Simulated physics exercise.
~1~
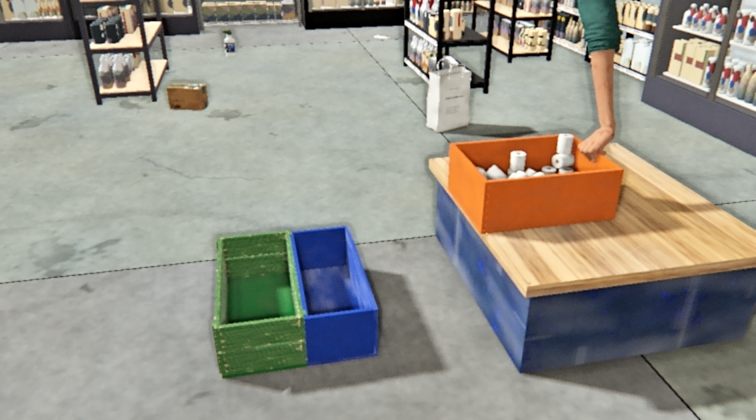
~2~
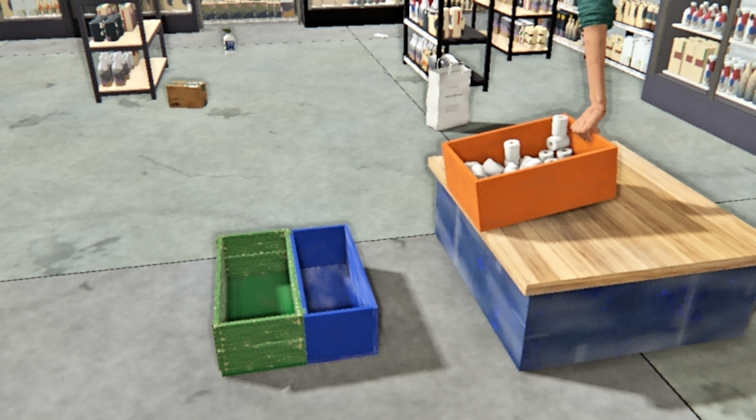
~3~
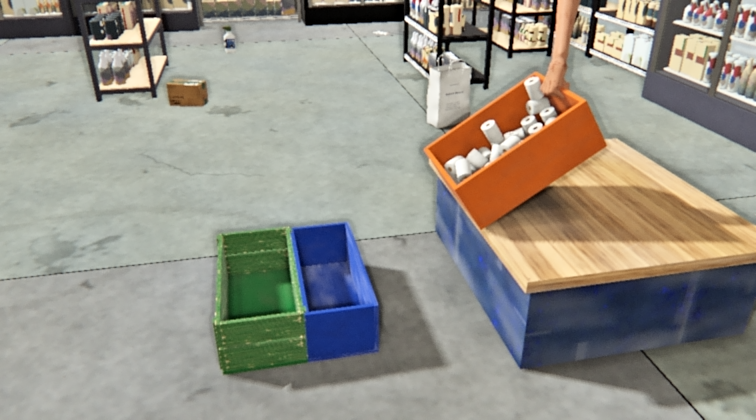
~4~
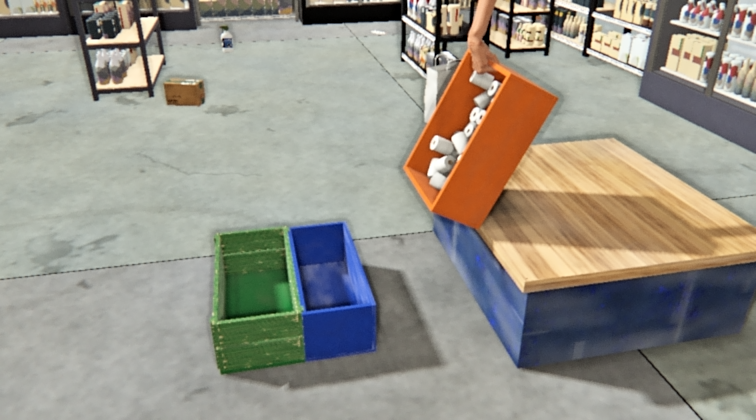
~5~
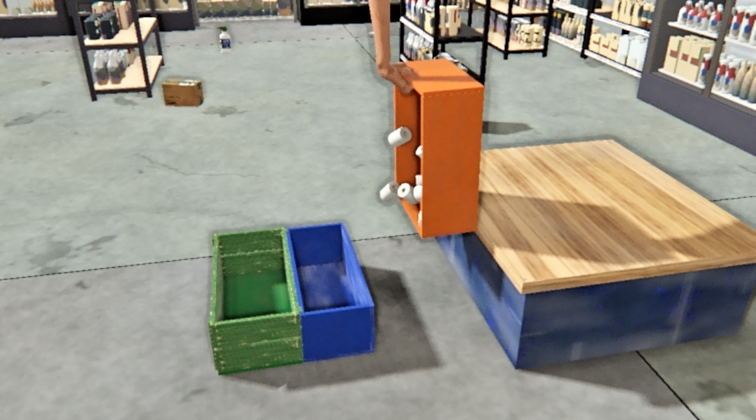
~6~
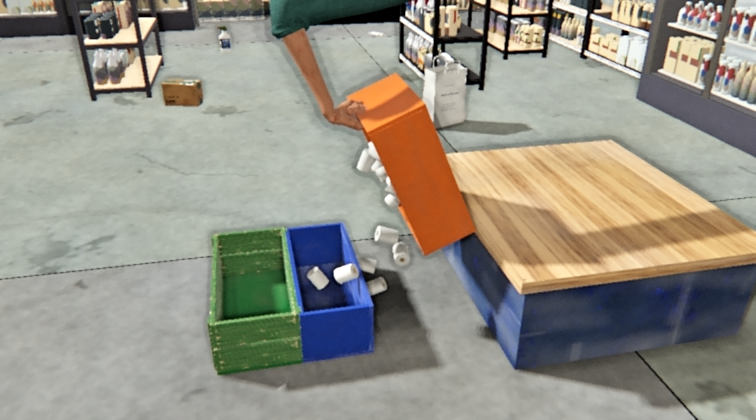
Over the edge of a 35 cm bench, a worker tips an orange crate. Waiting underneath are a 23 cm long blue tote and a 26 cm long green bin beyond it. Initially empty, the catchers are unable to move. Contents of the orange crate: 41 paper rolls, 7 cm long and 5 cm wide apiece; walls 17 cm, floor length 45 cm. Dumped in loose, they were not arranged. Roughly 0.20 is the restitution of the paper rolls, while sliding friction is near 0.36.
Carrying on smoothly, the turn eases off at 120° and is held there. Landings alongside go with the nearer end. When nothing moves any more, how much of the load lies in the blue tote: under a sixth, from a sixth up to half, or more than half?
From a sixth up to half.
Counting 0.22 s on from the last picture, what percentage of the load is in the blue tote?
Share: About 30 %.
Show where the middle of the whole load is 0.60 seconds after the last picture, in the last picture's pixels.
Somewhere about (369, 291) in pixels.
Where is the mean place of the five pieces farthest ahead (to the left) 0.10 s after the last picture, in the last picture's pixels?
Somewhere near pixel (329, 250).
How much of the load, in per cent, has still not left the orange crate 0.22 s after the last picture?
Share still inside is roughly 20 %.
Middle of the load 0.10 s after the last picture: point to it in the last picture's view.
Near (385, 217) in pixels.
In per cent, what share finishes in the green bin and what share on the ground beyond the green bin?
About 0 in a hundred first and about 0 in a hundred second.
Then, 0.10 s after the last picture, tilt 119°; 18 still in the orange crate, 2 in the blue tote, 3 on the ground short of the blue tote and 18 in the air.
Then, 0.22 s after the last picture, tilt 120°; 8 still in the orange crate, 13 in the blue tote, 7 on the ground short of the blue tote and 13 in the air.
Then, 0.38 s after the last picture, tilt 120°; 3 still in the orange crate, 13 in the blue tote, 19 on the ground short of the blue tote and 6 in the air.
Final count (0.60 s after the last picture), 13 in the blue tote and 28 on the ground short of the blue tote. Asked share, 13 of 41, 32 per cent.
